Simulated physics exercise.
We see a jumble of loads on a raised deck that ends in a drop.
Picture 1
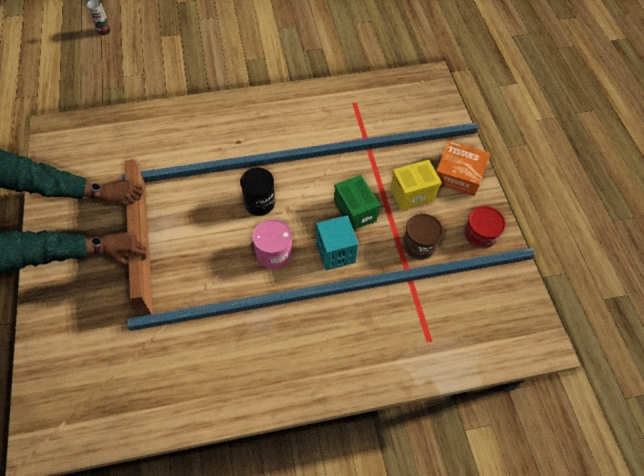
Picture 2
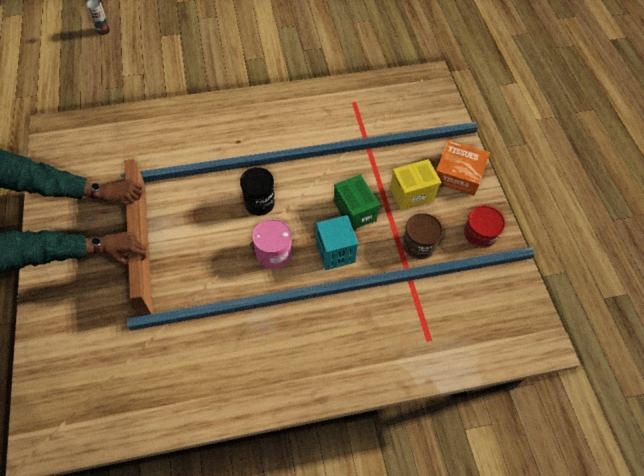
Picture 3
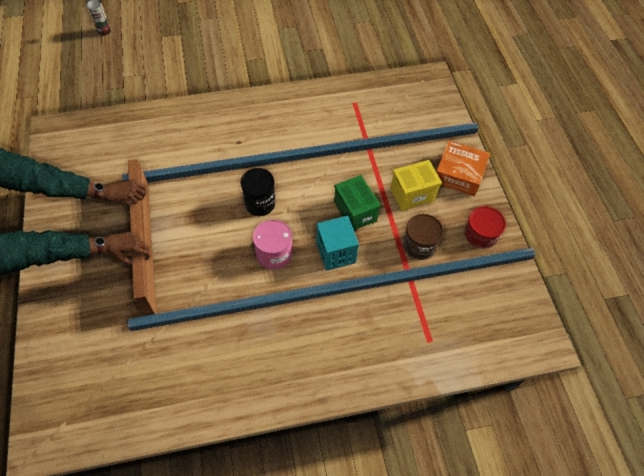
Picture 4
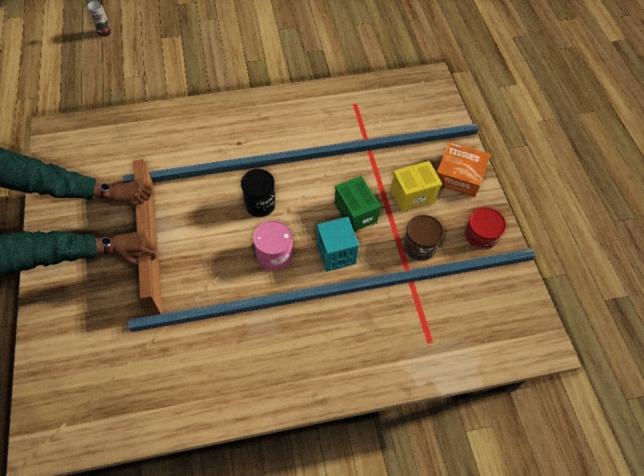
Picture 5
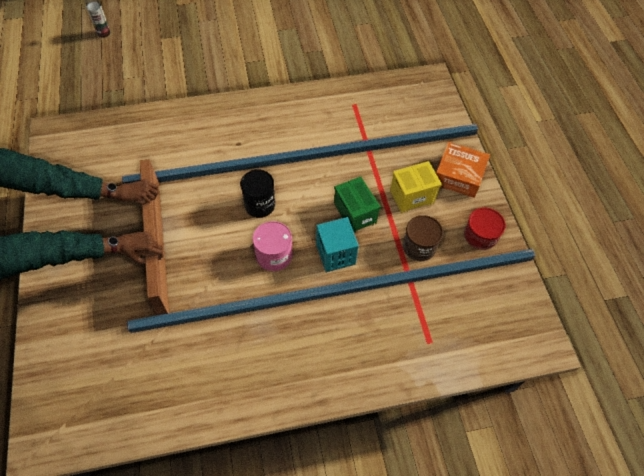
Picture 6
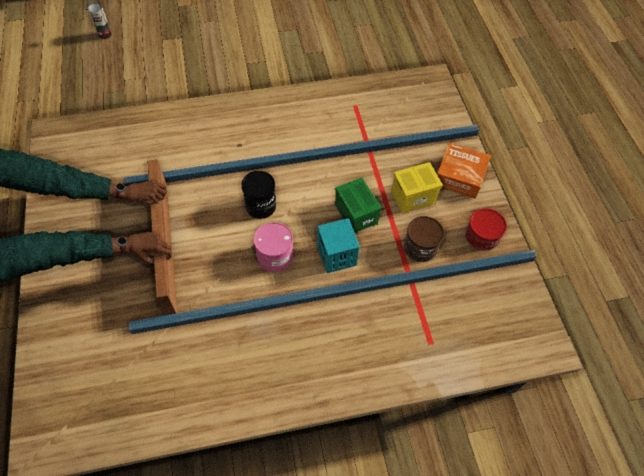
Two hands slide a wooden plank slightly right toward eight colourful objects, which stay still.
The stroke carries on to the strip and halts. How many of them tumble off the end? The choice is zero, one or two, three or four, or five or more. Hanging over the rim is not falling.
In the end the number that fall off is zero.
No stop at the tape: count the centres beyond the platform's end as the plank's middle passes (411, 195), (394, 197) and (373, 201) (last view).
In that order 0, 0 and 0.
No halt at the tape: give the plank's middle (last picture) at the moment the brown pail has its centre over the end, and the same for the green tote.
At (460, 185) for the brown pail; at (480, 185) for the green tote.
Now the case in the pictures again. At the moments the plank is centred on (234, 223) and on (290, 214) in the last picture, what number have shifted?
By then 0, and 3.
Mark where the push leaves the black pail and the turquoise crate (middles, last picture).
The black pail at (396, 168), the turquoise crate at (423, 250).
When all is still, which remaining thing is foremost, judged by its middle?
It is the orange box.
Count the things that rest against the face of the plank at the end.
The number is 3.
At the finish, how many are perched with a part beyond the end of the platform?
Overhanging: 1.
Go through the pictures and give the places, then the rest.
In the first picture, orange box (461, 168); red pail (484, 228); yellow tote (414, 186); plank (138, 236); tape (387, 207).
In the second picture, red pail (484, 227); plank (138, 235).
In the third picture, yellow tote (415, 186); brown pail (422, 237).
In the fourth picture, orange box (462, 169); pink canister (274, 246).
In the fifth picture, red pail (484, 229); black pail (259, 194).
In the sixth picture, orange box (462, 170); red pail (485, 230); yellow tote (415, 189); plank (162, 235); tape (388, 210).
Soon after, none off yet; orange box at rest near (462, 170); red pail at rest near (485, 230); yellow tote at rest near (415, 189).
Then, none off yet; orange box at rest near (462, 170); red pail at rest near (485, 230); yellow tote moved a little near (421, 186).
At rest, the number that fall off is zero.
